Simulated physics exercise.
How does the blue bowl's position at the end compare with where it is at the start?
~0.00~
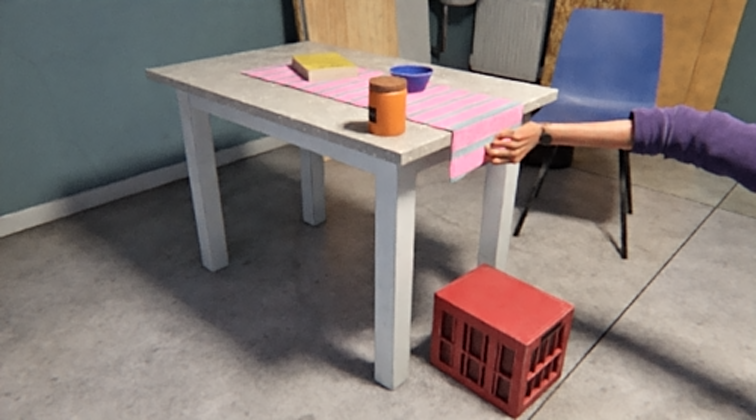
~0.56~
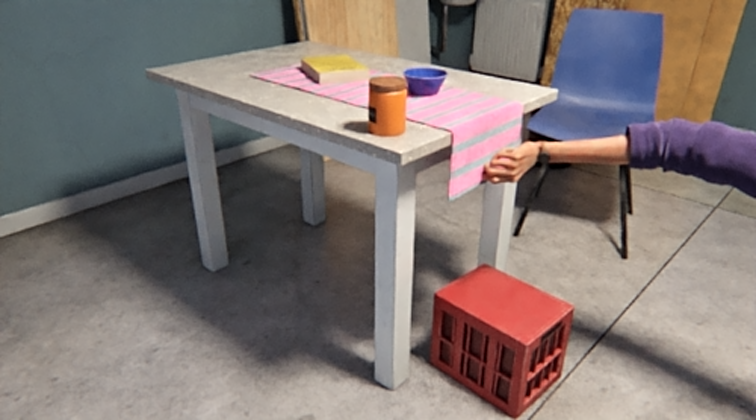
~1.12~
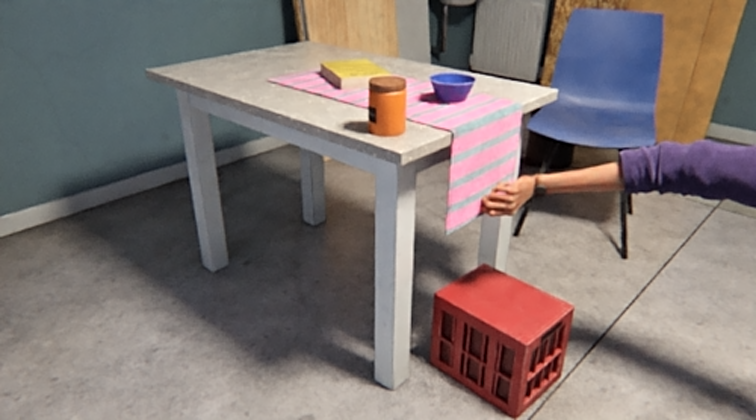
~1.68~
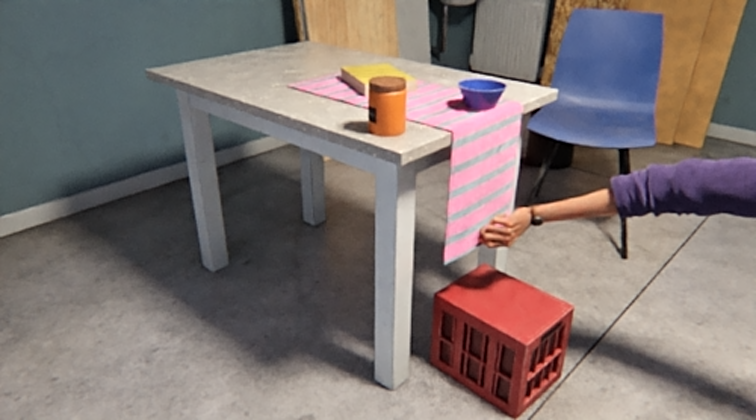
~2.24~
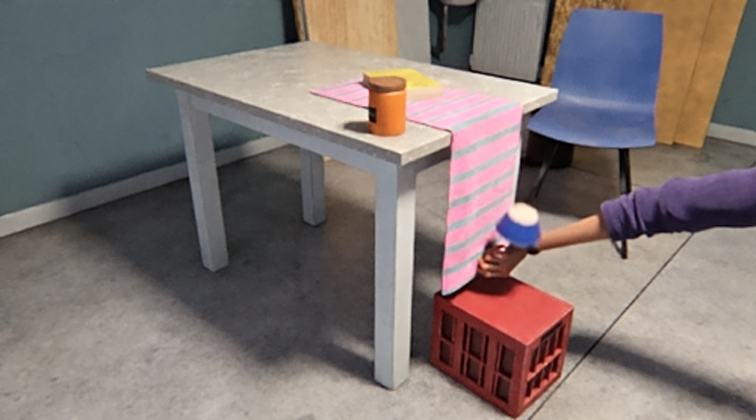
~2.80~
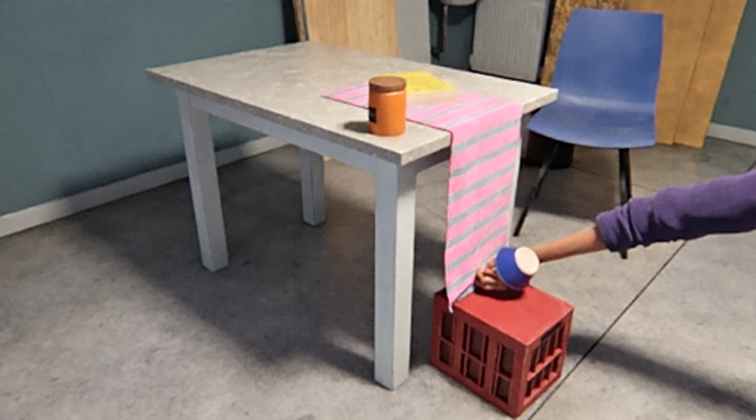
At the start the blue bowl sits upright on the pink towel on the tabletop, behind and to the right of the orange jar. At the end it is off the table, lower and further right, tipped over by the hand near the top of the red crate.
